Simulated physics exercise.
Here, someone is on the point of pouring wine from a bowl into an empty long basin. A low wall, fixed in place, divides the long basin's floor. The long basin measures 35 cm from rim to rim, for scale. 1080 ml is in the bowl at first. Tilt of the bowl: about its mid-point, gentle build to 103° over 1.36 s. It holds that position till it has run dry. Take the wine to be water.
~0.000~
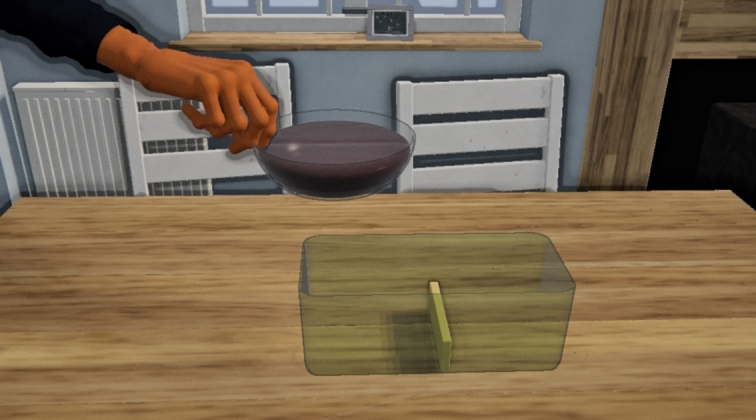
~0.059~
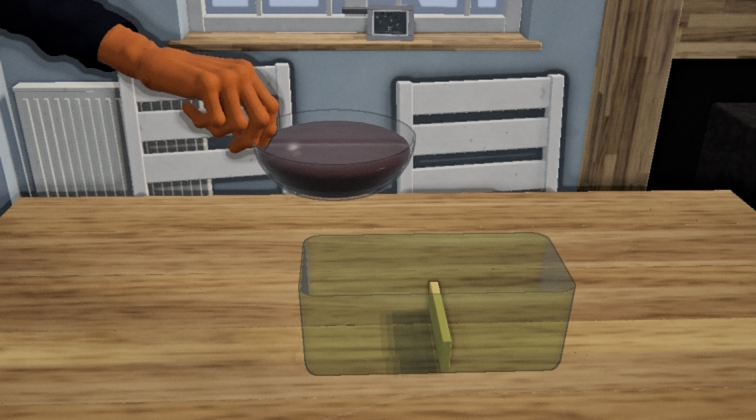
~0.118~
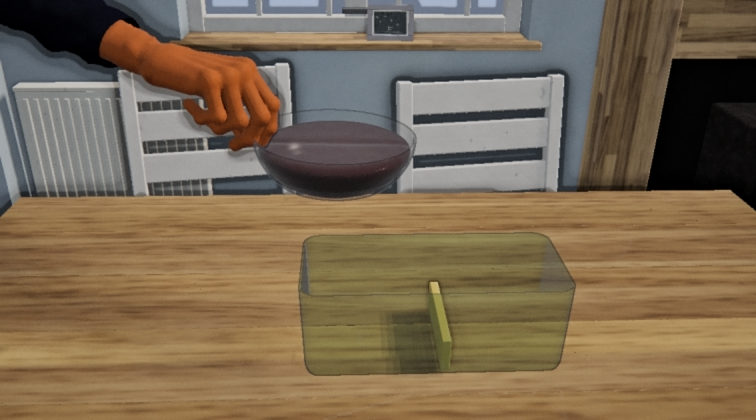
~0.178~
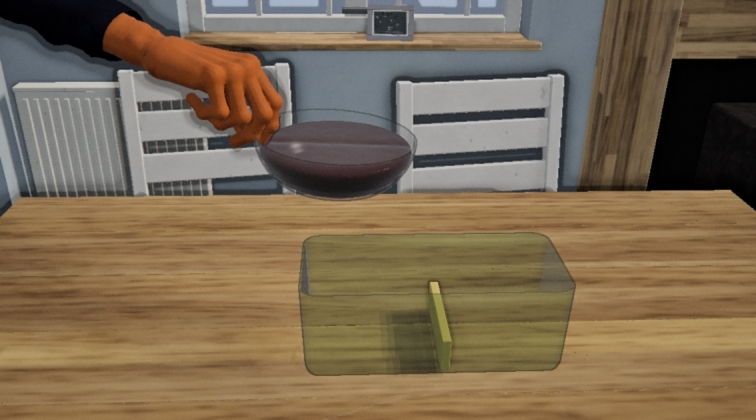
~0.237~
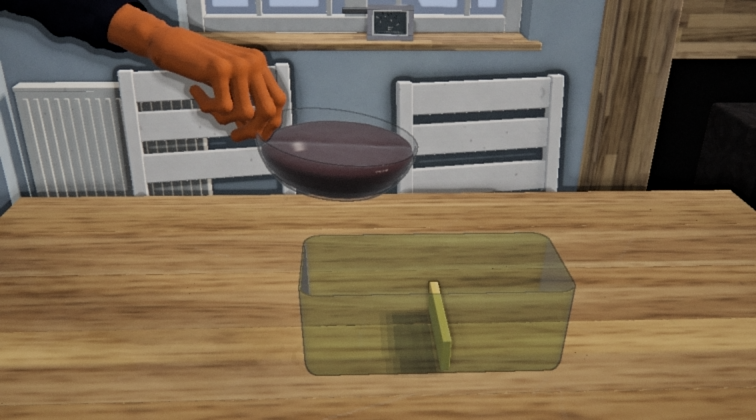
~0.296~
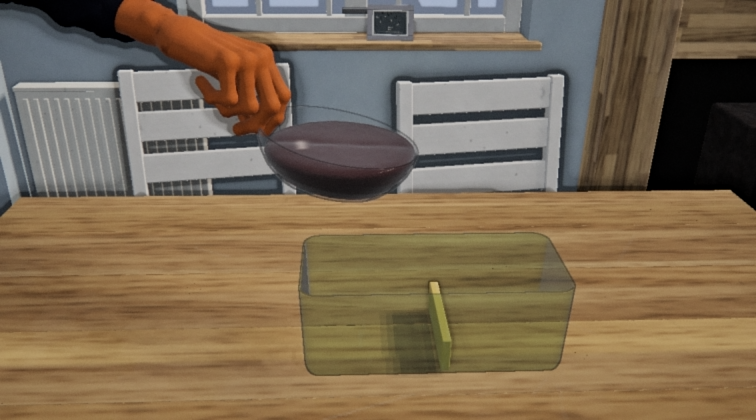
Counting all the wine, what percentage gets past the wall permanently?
The share past the wall is about 68 per cent.
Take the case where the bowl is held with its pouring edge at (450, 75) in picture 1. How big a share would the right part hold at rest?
85 %.
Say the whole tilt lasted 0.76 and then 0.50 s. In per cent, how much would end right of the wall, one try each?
Around 50 per cent first, around 45 per cent next.
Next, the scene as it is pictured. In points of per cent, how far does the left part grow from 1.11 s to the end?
That is roughly 3 in a hundred of the whole.
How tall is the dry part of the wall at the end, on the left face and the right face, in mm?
About 36 mm on the left, about 14 mm on the right.
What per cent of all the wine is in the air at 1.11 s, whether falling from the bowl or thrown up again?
Roughly 3 per cent.
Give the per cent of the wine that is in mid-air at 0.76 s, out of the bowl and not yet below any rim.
Near 38 per cent at that time.
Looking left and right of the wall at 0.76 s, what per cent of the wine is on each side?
About 2 left, 28 right.
By 0.76 s the tilt is 62° and 31 per cent is still to pour, 2 is left of the wall and 29 right of it.
By 1.11 s the tilt is 95° and 1 per cent is still to pour, 26 is left of the wall and 68 right of it.
By 1.47 s the tilt is 103° and 0 per cent is still to pour, 29 is left of the wall and 68 right of it.
By 1.86 s the tilt is 103° and 0 per cent is still to pour, 29 is left of the wall and 68 right of it.
At rest 29 per cent lies left of the wall, 68 right of it and 3 outside.
